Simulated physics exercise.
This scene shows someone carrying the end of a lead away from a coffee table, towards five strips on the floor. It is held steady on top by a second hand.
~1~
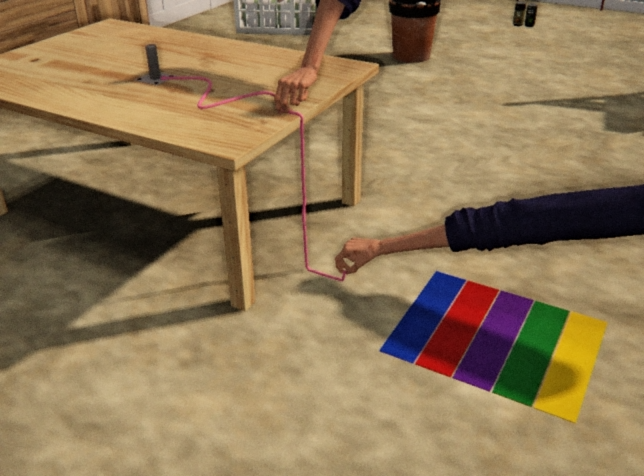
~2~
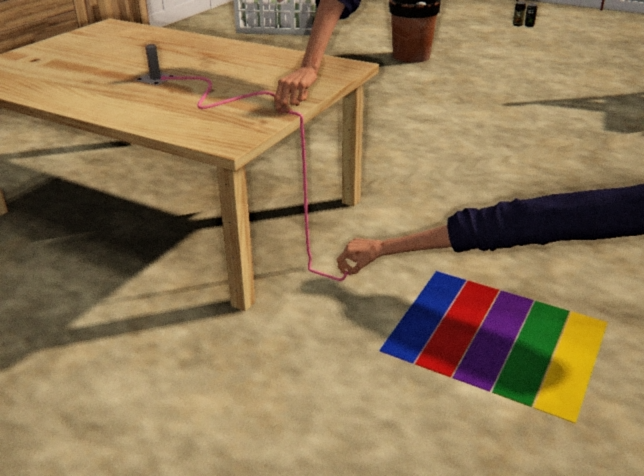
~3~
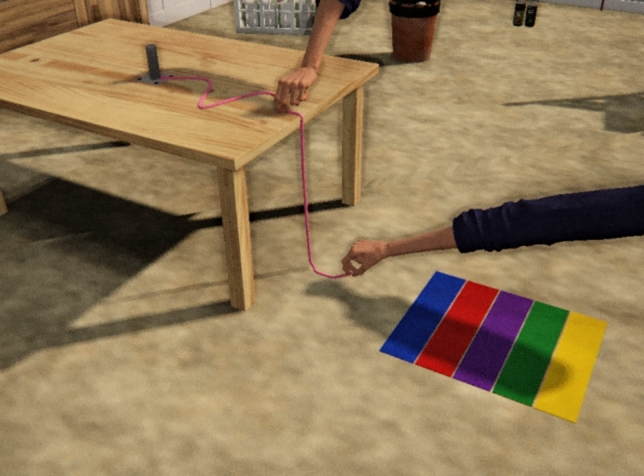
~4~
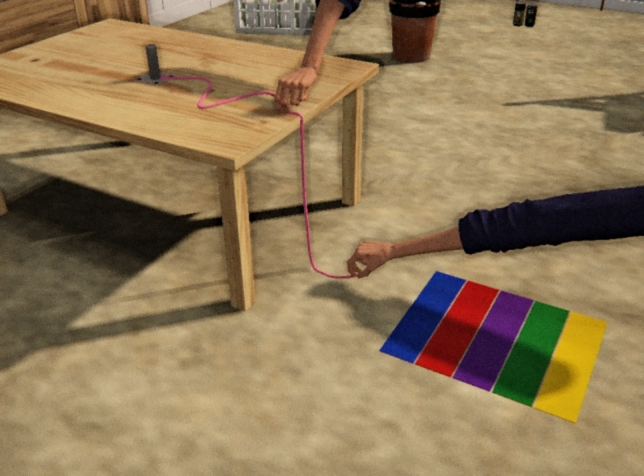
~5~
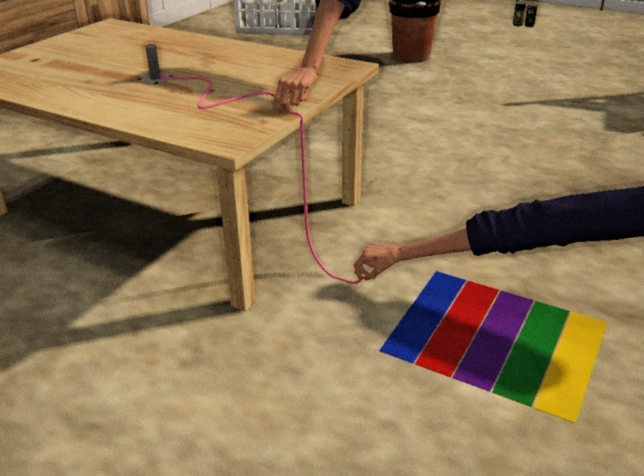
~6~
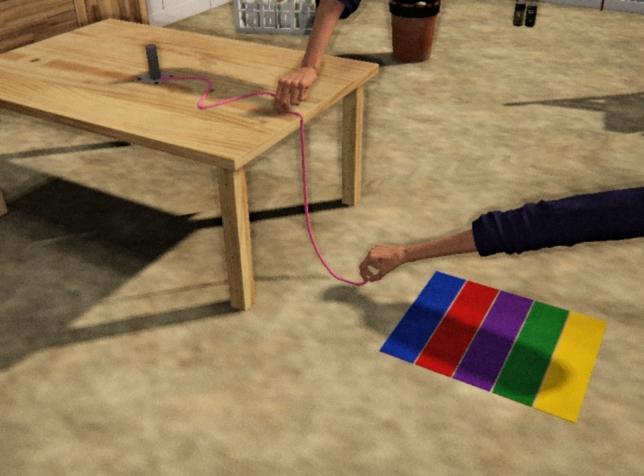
Two hands in dark sleeves hold a pink lead in a sunlit room with a mottled tan floor, seen from above at an angle. The lead runs from a small dark upright object across a wooden coffee table at left and over its edge, with blue, red, purple, green and yellow strips at lower right. The lower hand slides slightly right, drawing the lead's hanging part into a smoother curve, while the upper hand and view stay still.
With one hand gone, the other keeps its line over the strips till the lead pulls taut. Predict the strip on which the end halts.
The yellow strip.
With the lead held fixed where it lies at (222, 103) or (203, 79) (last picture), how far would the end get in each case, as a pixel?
Around (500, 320), then around (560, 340).
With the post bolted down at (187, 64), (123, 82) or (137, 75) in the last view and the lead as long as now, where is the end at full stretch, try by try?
Roughly (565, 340), (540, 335) and (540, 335).
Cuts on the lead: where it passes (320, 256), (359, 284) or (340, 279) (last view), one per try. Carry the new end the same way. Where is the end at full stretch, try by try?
The three cuts give roughly (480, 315), (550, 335) and (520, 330) respectively.
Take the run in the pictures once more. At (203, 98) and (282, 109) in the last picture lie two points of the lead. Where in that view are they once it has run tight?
Near (237, 99) and (357, 163).
Soon after, end near (509, 324); over purple.
Then, end near (548, 336); over green.
At full stretch, end near (572, 344); over yellow. Over yellow.
